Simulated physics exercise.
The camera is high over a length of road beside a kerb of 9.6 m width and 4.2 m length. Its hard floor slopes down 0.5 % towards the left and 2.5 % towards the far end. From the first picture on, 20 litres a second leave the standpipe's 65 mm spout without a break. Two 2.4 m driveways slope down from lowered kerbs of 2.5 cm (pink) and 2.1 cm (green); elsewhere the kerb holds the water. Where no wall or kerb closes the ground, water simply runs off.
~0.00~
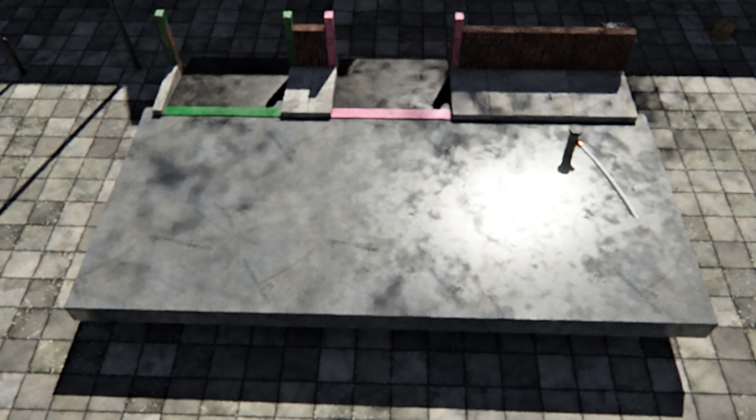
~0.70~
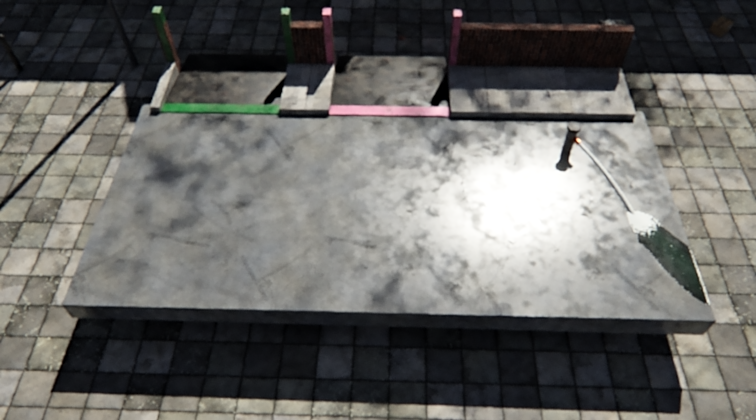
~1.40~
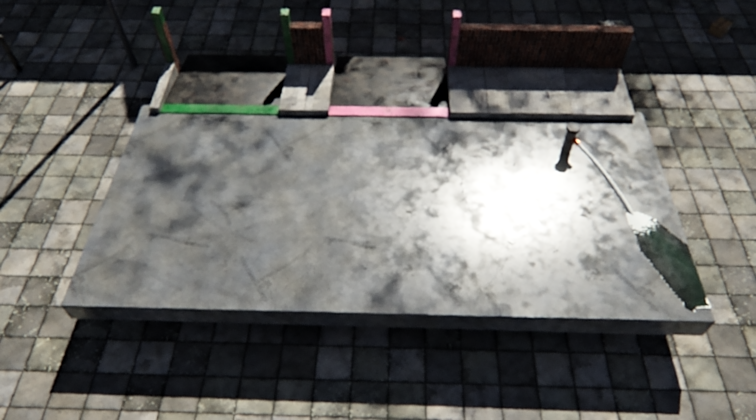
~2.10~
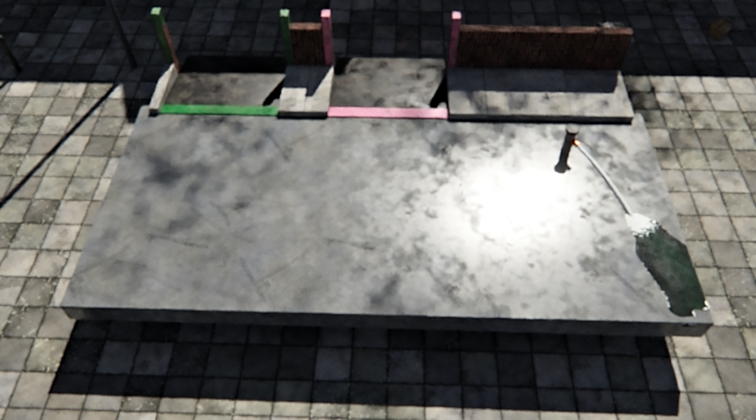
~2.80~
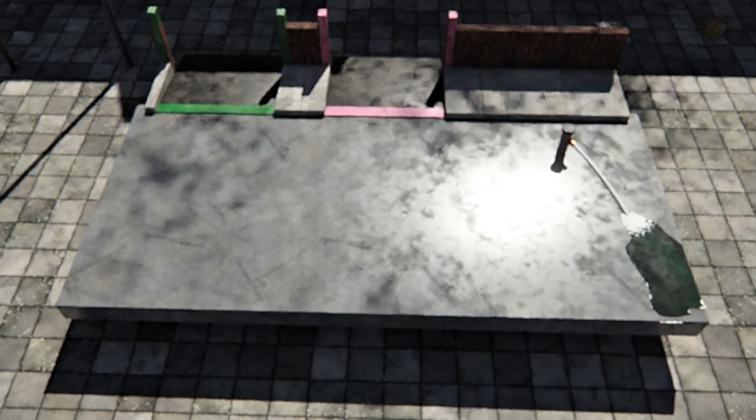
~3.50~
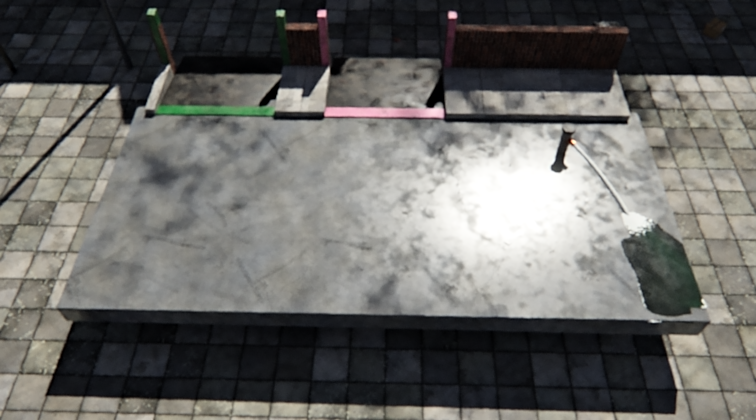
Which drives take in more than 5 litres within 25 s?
One by one: At the pink driveway it stays under the limit; at the green driveway it keeps below the limit.
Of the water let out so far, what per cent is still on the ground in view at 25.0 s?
About 8 per cent.
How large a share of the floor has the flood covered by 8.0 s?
About 5 per cent.
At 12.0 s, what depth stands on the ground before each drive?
Depths in cm: Pink 0.0, green 0.0.
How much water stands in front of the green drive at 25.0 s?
About 0.0 cm.
After 5.0 s water covers 5 % of the floor and is deepest (4 cm) near (703, 307); pink driveway not reached, green driveway not reached.
After 8.0 s water covers 5 % of the floor and is deepest (4 cm) near (703, 307); pink driveway not reached, green driveway not reached.
After 12.0 s water covers 5 % of the floor and is deepest (4 cm) near (703, 307); pink driveway not reached, green driveway not reached.
After 16.0 s water covers 5 % of the floor and is deepest (4 cm) near (703, 307); pink driveway not reached, green driveway not reached.
After 25.0 s water covers 5 % of the floor and is deepest (4 cm) near (703, 307); pink driveway not reached, green driveway not reached.
